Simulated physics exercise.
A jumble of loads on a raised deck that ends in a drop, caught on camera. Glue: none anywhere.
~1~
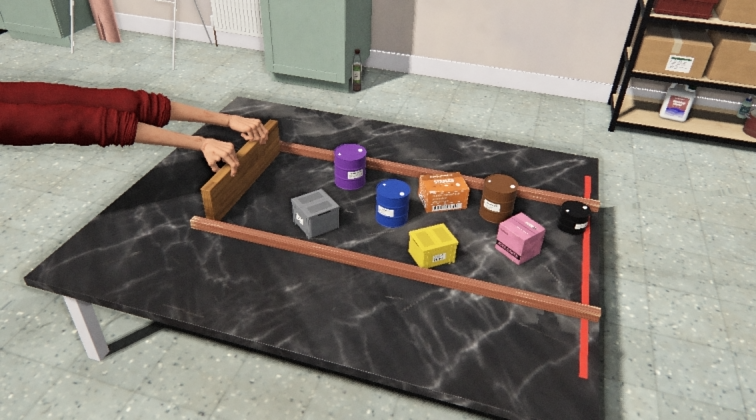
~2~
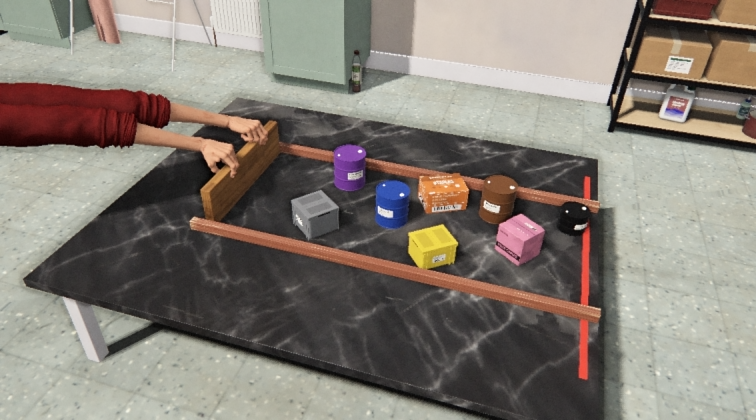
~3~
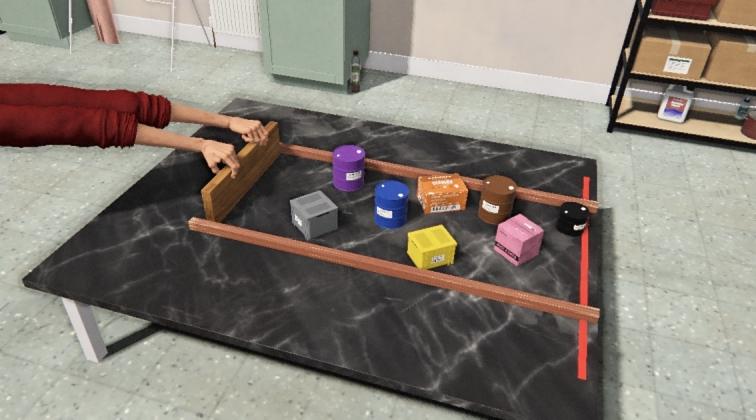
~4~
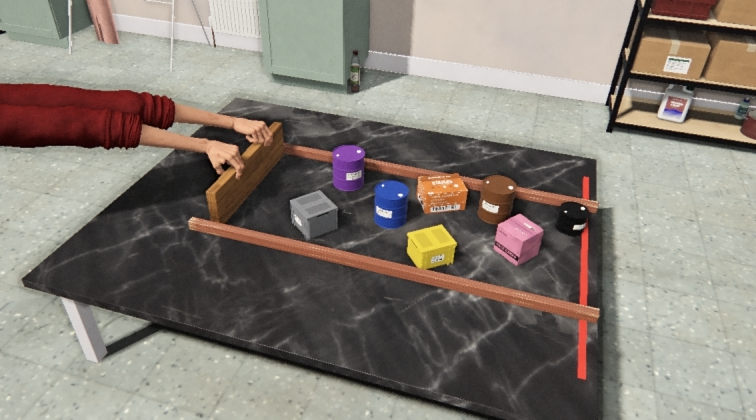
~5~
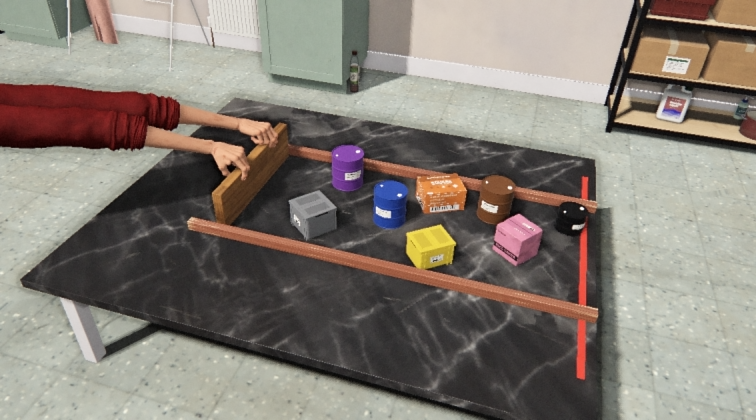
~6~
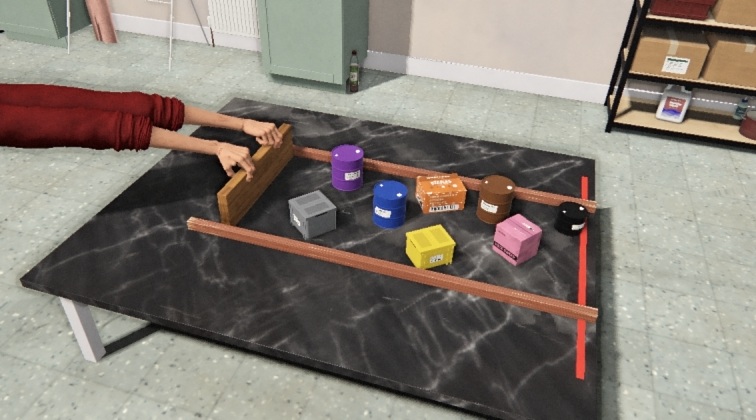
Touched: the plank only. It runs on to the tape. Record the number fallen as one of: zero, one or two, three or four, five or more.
Number fallen: Five or more.
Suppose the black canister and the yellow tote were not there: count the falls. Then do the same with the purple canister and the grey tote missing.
Result: 6 in the first case, with 6 in the second.
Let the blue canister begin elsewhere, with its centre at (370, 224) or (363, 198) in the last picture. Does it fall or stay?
In that order, I'd say it gets pushed over the end, then gets pushed over the end.
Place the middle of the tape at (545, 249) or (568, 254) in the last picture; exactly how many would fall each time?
That would be 3, then 5.
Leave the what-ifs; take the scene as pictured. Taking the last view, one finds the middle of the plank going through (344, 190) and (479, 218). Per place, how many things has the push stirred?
By then 2, and later 8.
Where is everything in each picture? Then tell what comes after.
The first frame shows black canister (574, 218); pink parcel (520, 239); brown canister (498, 199); plank (245, 169); tape (586, 256).
The second frame shows pink parcel (520, 239); yellow tote (432, 248).
The third frame shows brown canister (497, 200); orange box (442, 193).
The fourth frame shows black canister (572, 219); plank (250, 171).
The fifth frame shows pink parcel (517, 240); blue canister (390, 205).
The sixth frame shows black canister (571, 219); pink parcel (517, 239); brown canister (495, 200); plank (259, 173); tape (583, 257).
Soon after, none off yet; black canister at rest near (571, 219); pink parcel at rest near (517, 239); brown canister at rest near (495, 200).
After that, none off yet; black canister displaced a little near (587, 220); pink parcel at rest near (519, 239); brown canister displaced well along near (563, 221).
In the end, the number that fall off is five or more; gone, grey tote, purple canister, blue canister, orange box, yellow tote, brown canister, pink parcel and black canister.
